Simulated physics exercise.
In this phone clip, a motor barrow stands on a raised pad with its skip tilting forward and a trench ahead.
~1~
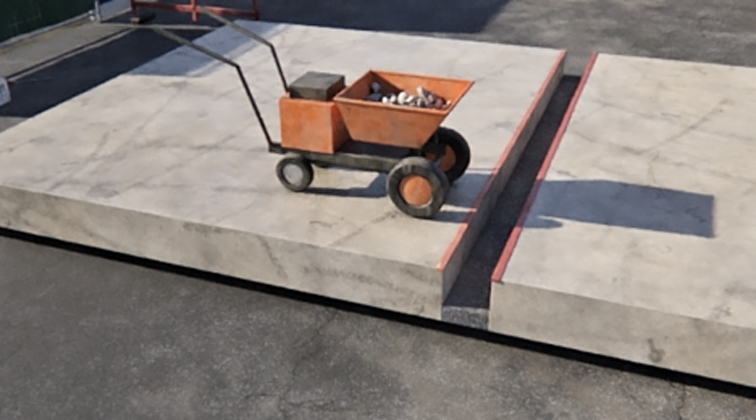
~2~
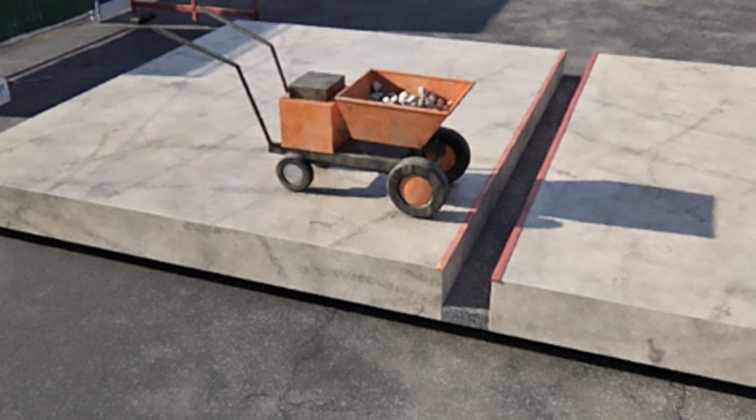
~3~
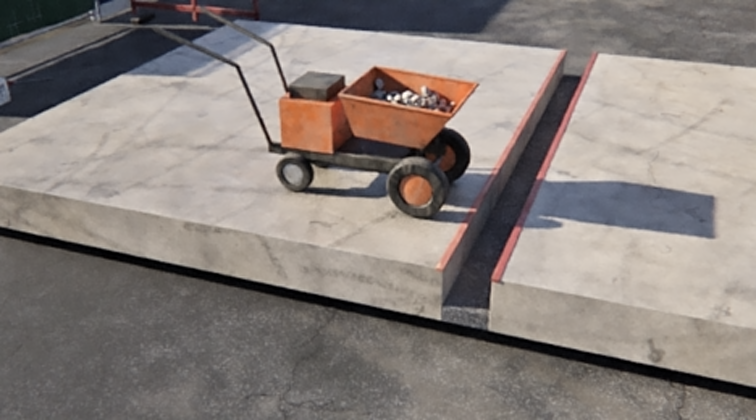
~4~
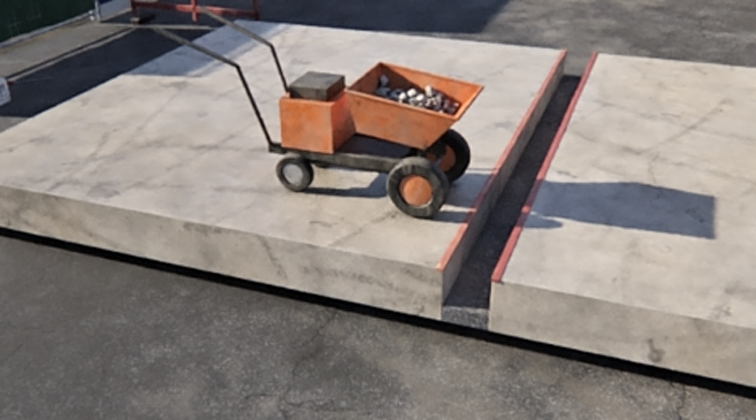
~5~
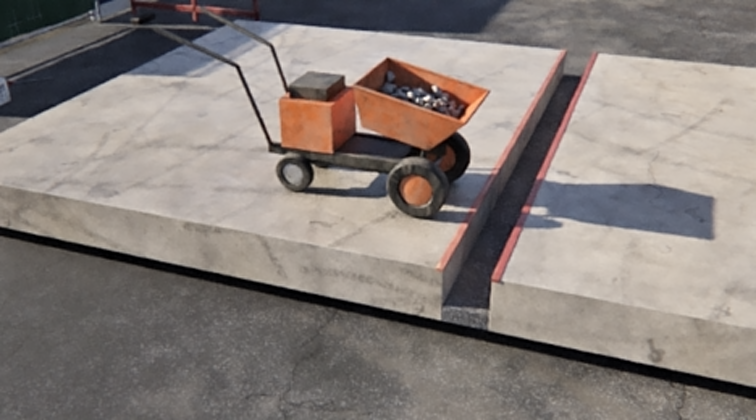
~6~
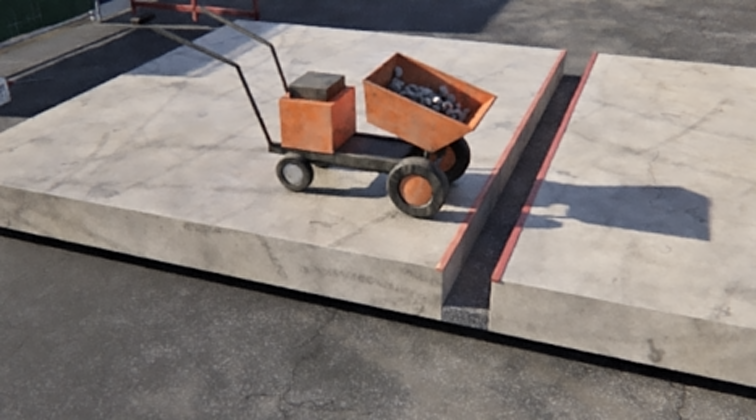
An orange motor barrow stands on a raised pad as its stone-filled skip tilts forward.
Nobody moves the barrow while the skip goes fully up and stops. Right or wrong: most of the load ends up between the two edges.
Wrong.
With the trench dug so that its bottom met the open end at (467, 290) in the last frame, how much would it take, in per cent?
Estimated share: Approx. 30 per cent.
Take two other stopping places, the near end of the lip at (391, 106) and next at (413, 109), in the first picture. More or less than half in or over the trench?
Well, parked at the first spot it'd be past the halfway mark, and at the second it'd be past the halfway mark.
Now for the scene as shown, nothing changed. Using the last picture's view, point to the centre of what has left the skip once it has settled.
The centre comes to rest near (533, 211).
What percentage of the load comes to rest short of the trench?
I'd put it at some 0 per cent of the load.
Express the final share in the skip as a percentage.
Something like 5 in every hundred.
Soon after the last picture, skip tipped steeply; all in the skip.
A little later, skip tipped right over; nearly all in the skip; a stray few in or heaped over the trench; a small part beyond it.
Later still, skip tipped right over; about a quarter in the skip; a small part in or heaped over the trench; about half beyond it.
By the end, skip tipped right over; a stray few in the skip; about a third in or heaped over the trench; about two thirds beyond it.
